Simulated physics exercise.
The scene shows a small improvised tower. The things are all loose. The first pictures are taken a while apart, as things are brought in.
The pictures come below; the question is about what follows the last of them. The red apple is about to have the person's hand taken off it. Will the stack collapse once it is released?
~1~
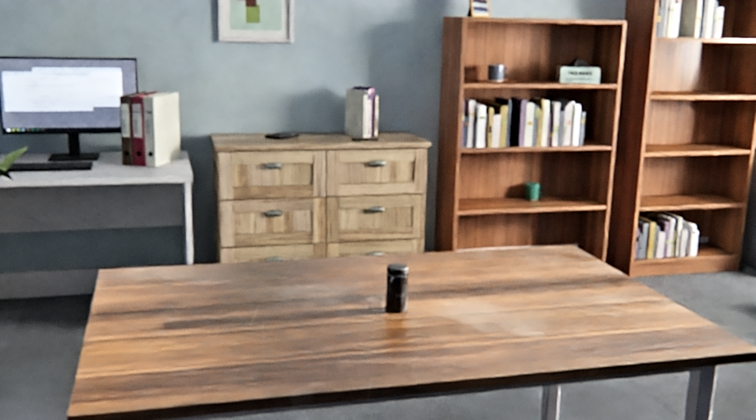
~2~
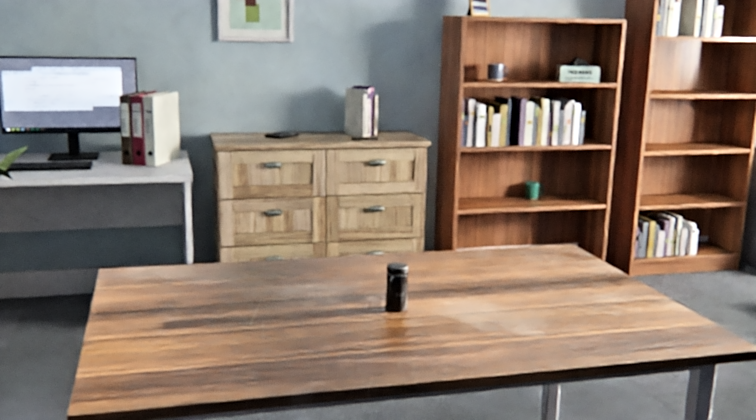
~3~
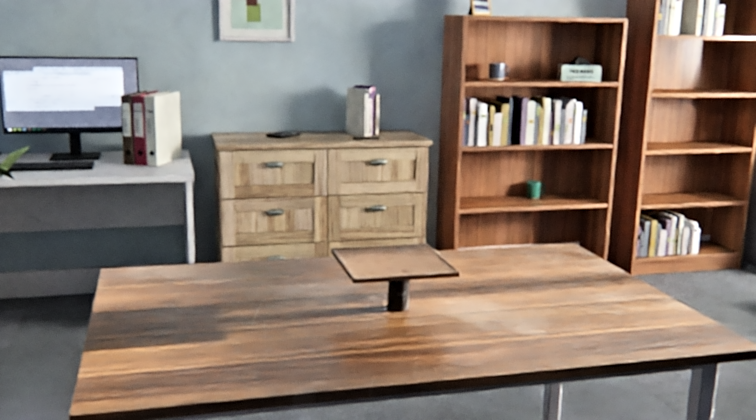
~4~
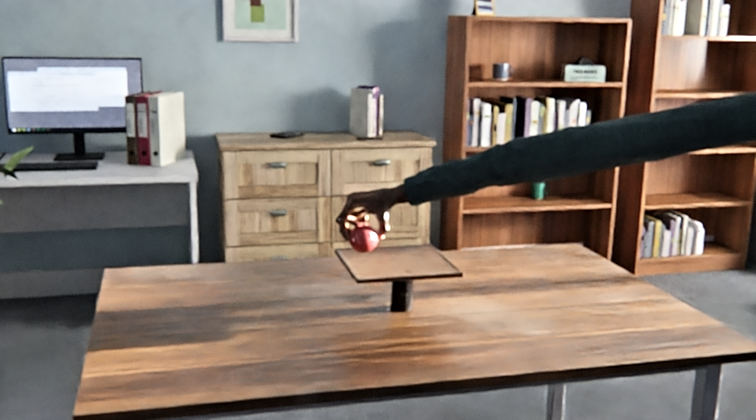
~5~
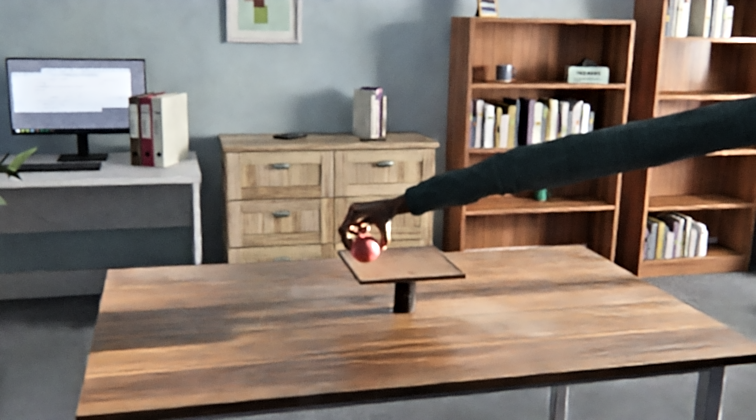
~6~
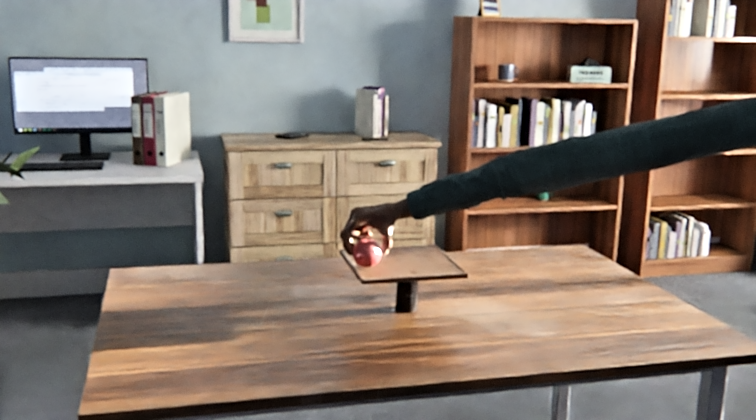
Yes, oh, it doesn't remain fully standing, sadly.
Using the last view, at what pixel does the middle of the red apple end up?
It finishes at about (350, 305).
Then, 0.40 s after the last picture, red apple now fallen; brown lid tipped 55° from how it was.
Then, 0.50 s after the last picture, brown lid tipped 60° from how it was.
Then, 0.80 s after the last picture, brown lid tipped 40° from how it was; black shaker tipped 35° from how it was.
Then, 0.90 s after the last picture, brown lid now fallen; black shaker on its side.
By the end, fallen, red apple and brown lid; tipped over in the stack, black shaker. Seen from the same camera at the end, red apple near (350, 305). The stack loses its balance.
